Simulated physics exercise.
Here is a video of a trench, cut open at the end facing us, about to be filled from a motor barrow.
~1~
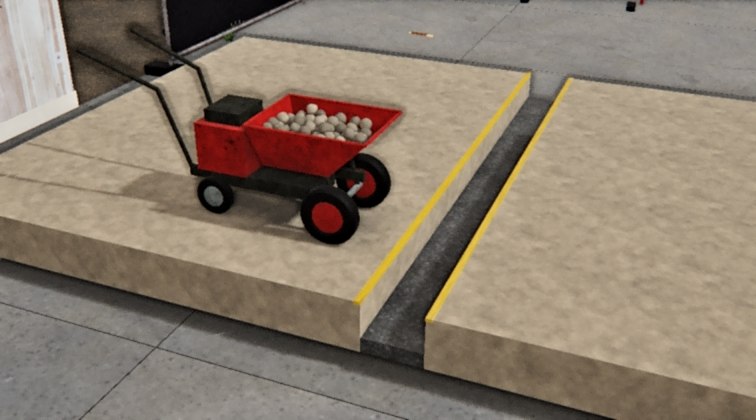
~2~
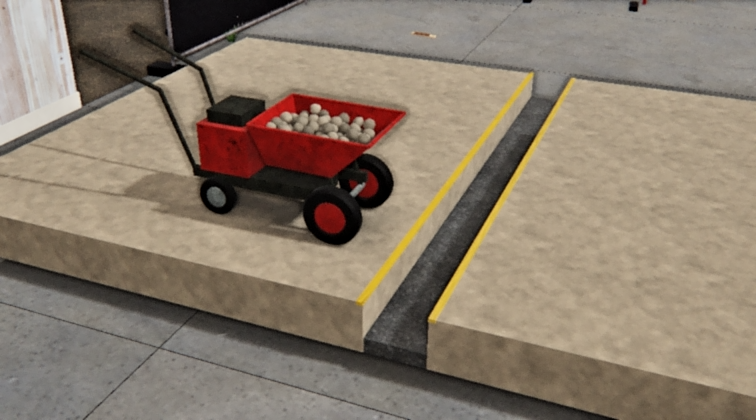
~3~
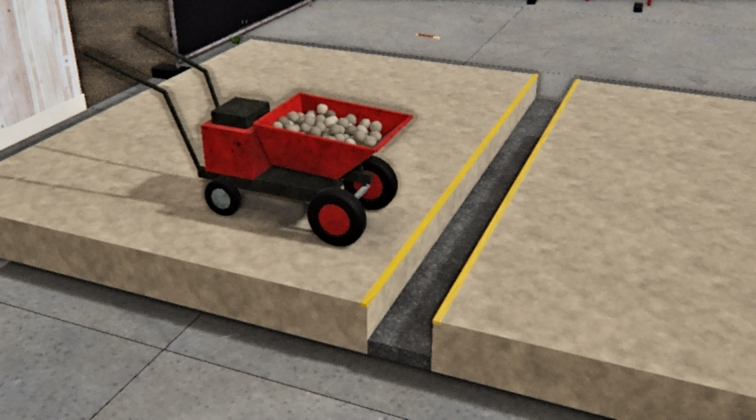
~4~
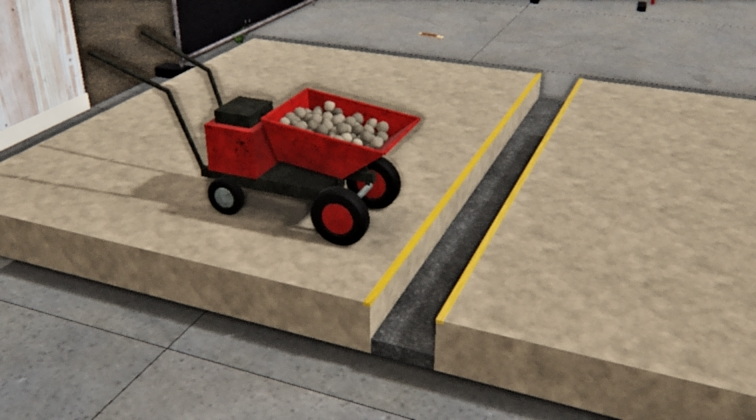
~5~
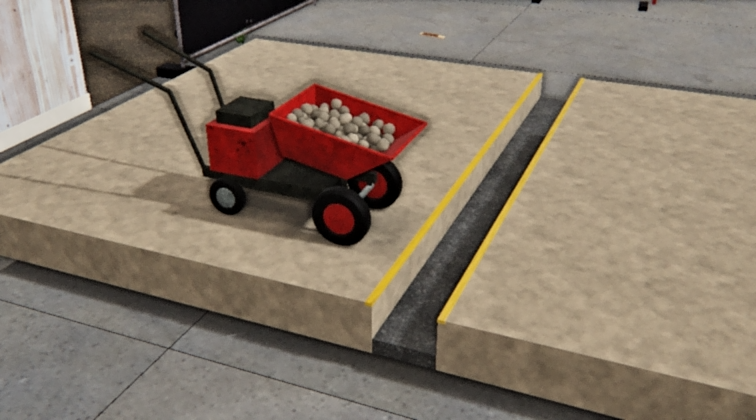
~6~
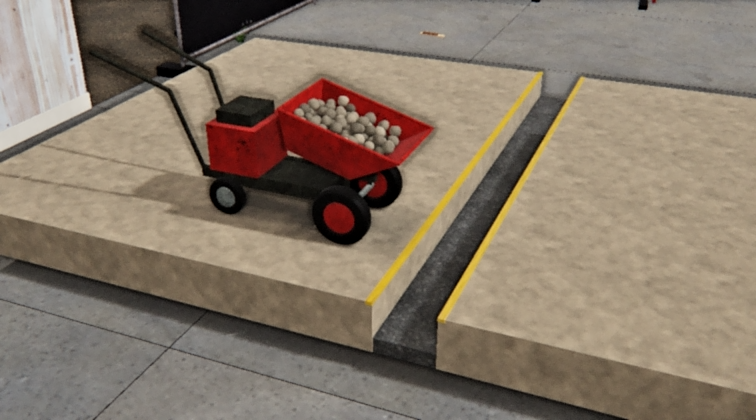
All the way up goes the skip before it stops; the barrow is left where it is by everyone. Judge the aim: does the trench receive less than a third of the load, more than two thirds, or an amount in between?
It receives more than two thirds.
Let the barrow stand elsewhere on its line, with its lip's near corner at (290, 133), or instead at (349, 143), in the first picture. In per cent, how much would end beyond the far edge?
Roughly 0 and 0 percent respectively.
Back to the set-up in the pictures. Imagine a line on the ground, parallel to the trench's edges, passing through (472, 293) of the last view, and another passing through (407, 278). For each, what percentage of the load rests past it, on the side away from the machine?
I'd put it near 0 in a hundred, then near 90 in a hundred.
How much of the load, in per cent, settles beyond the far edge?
About 5 %.
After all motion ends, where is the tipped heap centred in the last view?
Centre at rest: Close to (454, 266).
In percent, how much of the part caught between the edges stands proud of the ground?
0 per cent or so.
Just after the last frame, skip tipped steeply; every one in the skip.
A moment on, skip tipped right over; roughly half in the skip; roughly half in or heaped over the trench; just a few beyond it.
Further on, skip tipped right over; almost all in or heaped over the trench; just a few beyond it.
When it is over, skip tipped right over; almost all in or heaped over the trench; just a few beyond it.
